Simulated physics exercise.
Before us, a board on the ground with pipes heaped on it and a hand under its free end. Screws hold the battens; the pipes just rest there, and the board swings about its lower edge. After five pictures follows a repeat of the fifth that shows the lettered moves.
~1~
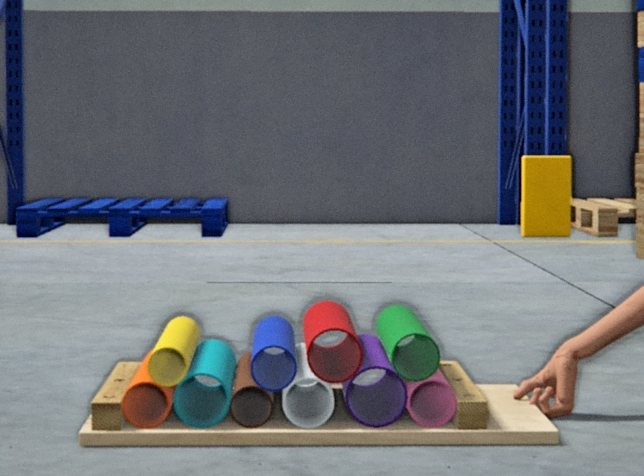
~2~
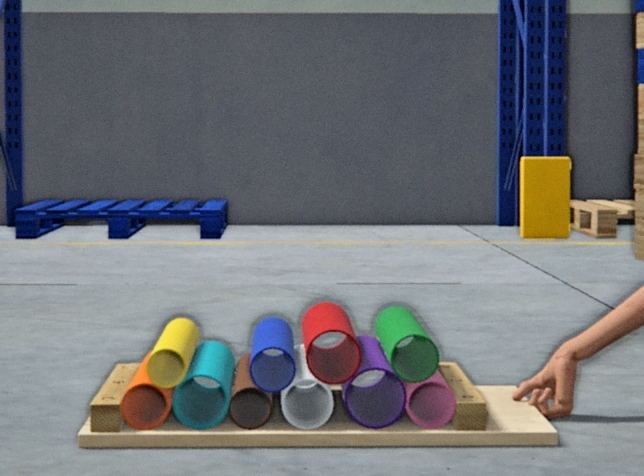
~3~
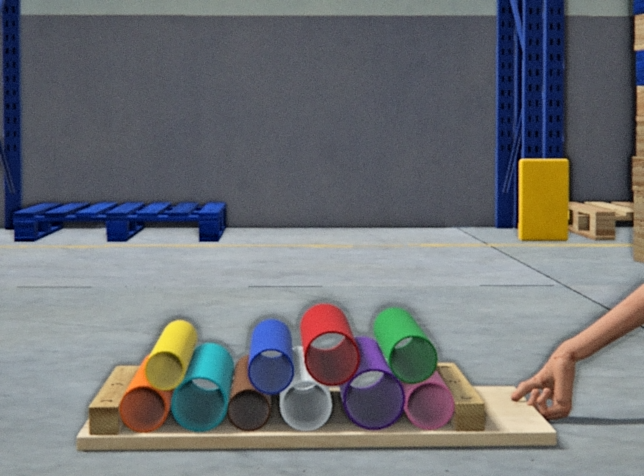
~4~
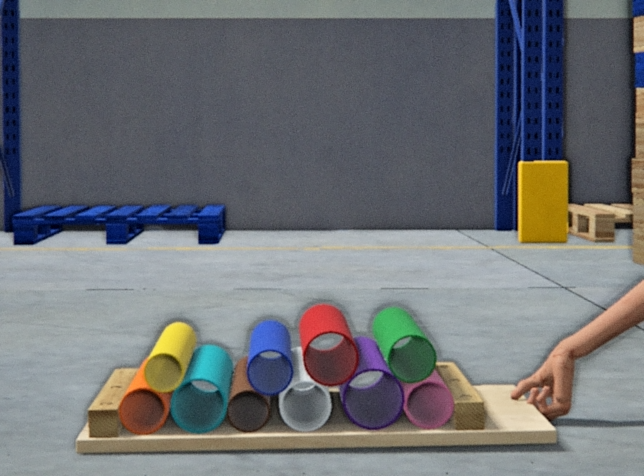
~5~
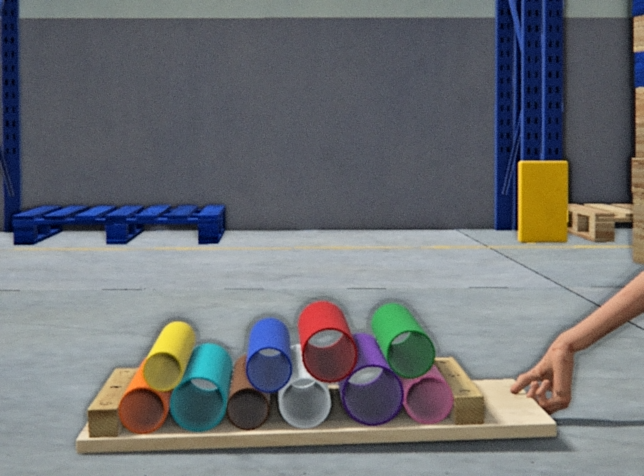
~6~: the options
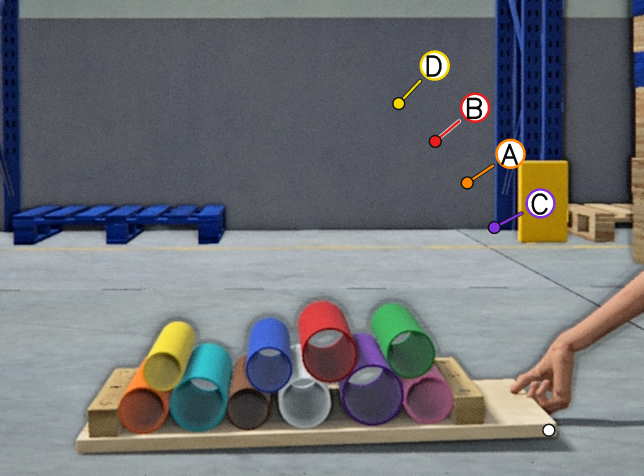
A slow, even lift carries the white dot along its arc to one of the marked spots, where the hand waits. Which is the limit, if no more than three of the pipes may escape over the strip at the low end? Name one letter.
Up to B.
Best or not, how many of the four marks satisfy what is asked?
Three of the four.
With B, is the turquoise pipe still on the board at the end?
The turquoise pipe: Yes.
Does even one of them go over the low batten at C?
Yes.
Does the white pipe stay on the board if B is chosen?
Yes.
On the marked copy, A at (467, 183); B at (435, 141); C at (494, 227); D at (399, 104); the white dot at (549, 430).
Following B. Soon after the start, board at 21°.
Later, board at 40°.
In the end, board at 40°, three over the low batten (red, yellow, blue).
As for the rest, A three over the low batten (red, yellow, blue); C three over the low batten (red, yellow, blue); D four over the low batten (red, yellow, green, blue).
